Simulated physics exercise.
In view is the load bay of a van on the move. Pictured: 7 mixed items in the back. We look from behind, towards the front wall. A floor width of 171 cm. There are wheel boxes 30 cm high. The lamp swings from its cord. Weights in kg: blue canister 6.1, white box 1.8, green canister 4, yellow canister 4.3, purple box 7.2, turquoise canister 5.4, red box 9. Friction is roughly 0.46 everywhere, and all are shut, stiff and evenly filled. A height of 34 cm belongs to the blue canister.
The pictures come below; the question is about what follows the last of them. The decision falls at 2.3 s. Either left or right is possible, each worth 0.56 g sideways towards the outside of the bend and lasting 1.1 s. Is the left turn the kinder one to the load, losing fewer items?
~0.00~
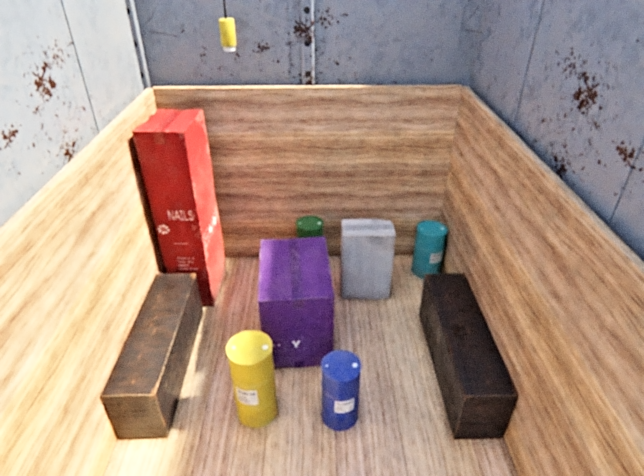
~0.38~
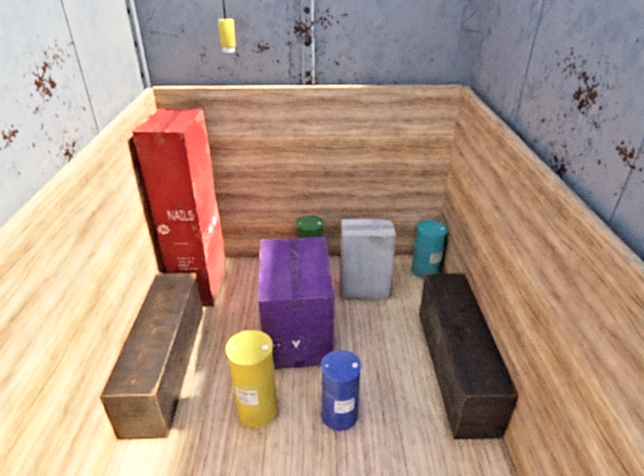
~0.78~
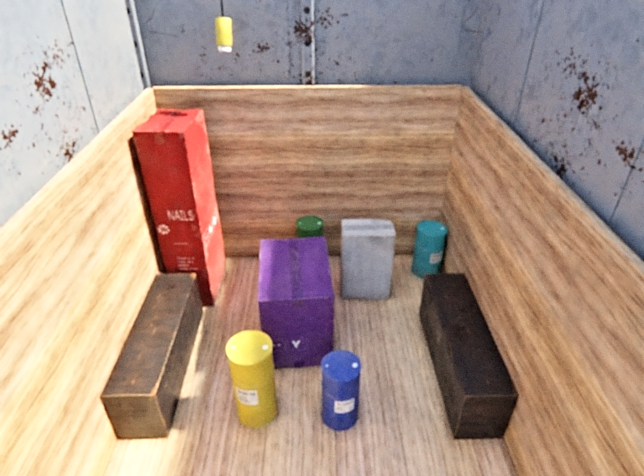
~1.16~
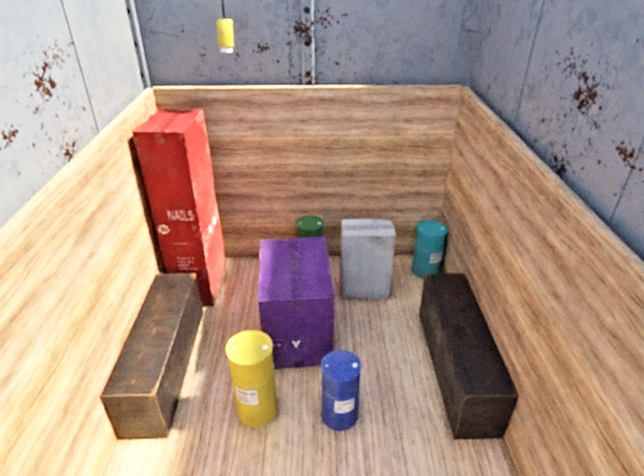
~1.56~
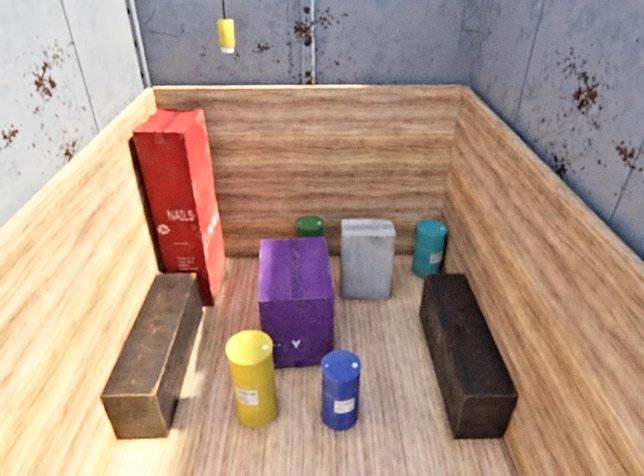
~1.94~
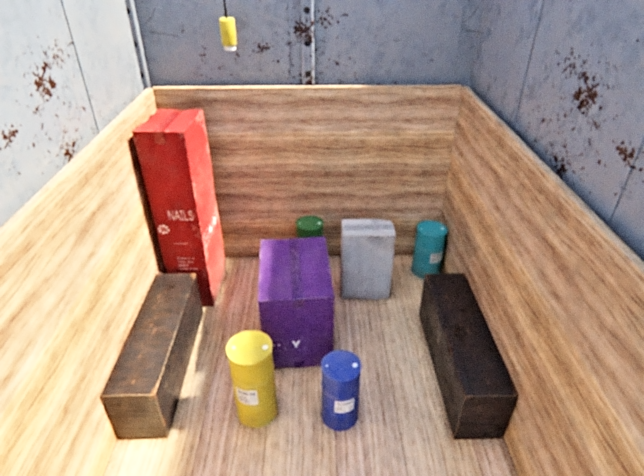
No, going right loses fewer.
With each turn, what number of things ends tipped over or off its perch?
Count for left: 3; count for right: 2.
Turning left. At 2.94 s, force 0.56 g right; white box slid 9 cm near (381, 259); blue canister slid 9 cm near (360, 391); red box leaning 34°.
After 3.24 s, force 0.36 g right; blue canister leaning 10° near (408, 389); white box slid 36 cm near (426, 259); red box leaning 62°.
After 3.44 s, steady run; blue canister leaning 18° near (423, 387); white box slid 35 cm near (426, 261); red box leaning 61°.
At rest (6.1 s), tipped over in the back, green canister, yellow canister and red box; not toppled but over 15 cm from the start, blue canister, white box and purple box; the last one in place, give or take 15 cm. In the last view, blue canister near (409, 389), white box near (425, 262).
Turning right instead, green canister and yellow canister tipped over or off its perch, 2 of 7 in all.
